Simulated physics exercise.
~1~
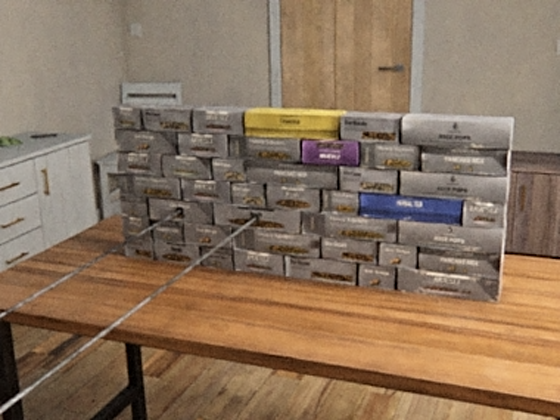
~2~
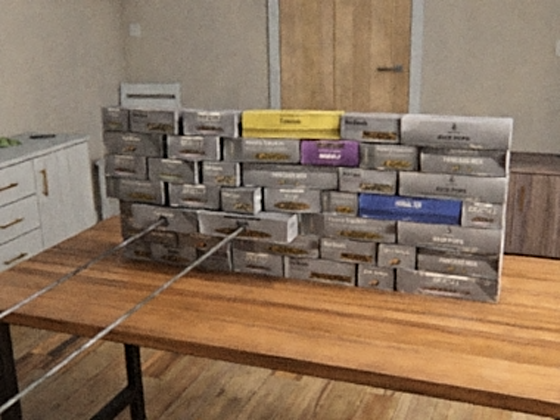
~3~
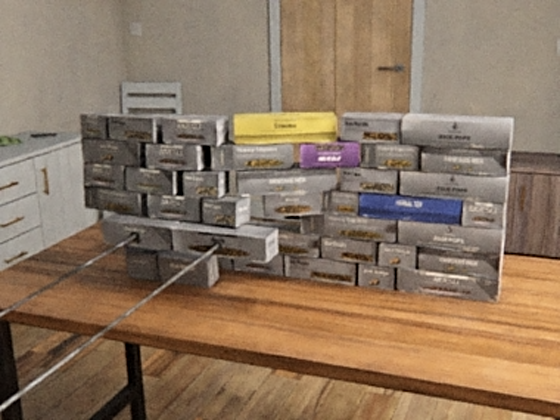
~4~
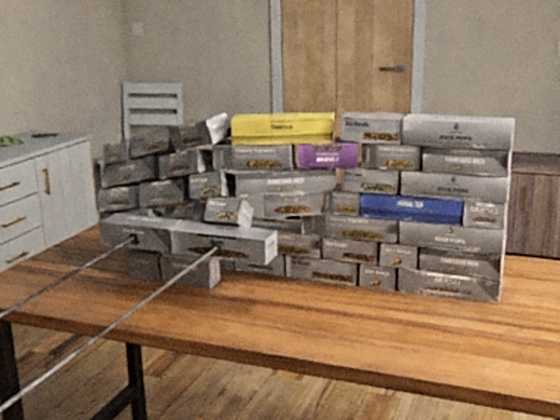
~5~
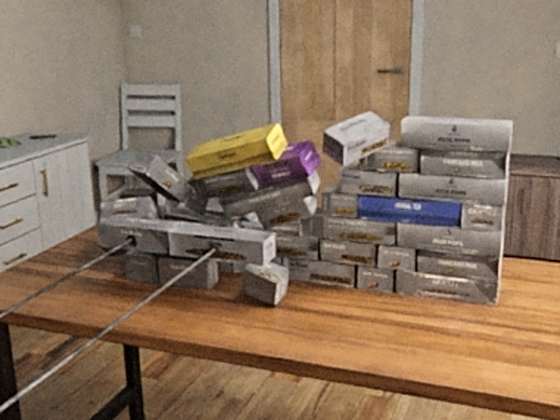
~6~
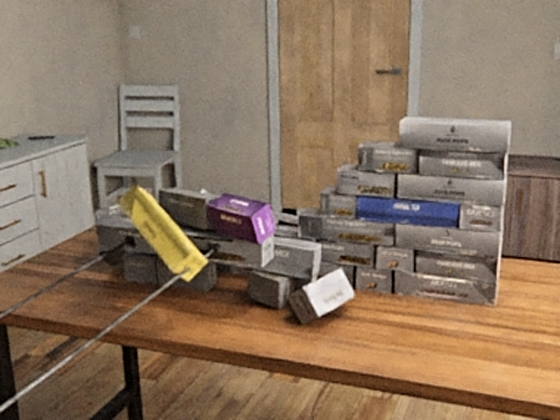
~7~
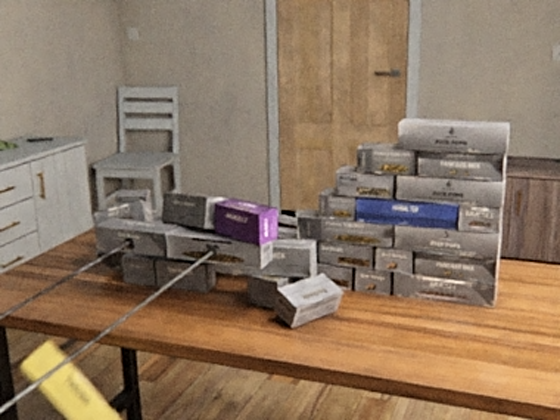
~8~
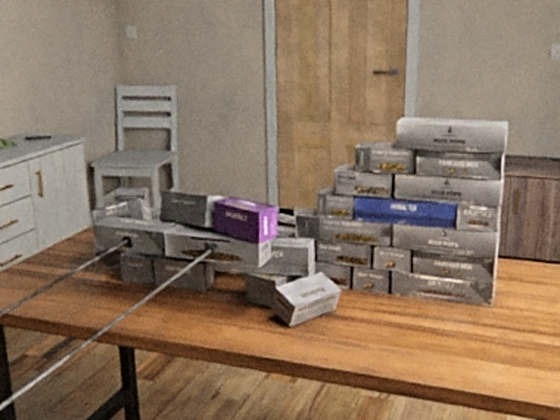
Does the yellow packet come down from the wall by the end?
Yes, the yellow packet comes down. It tips as the left side of the wall collapses, tumbles toward the front left and drops out of view.
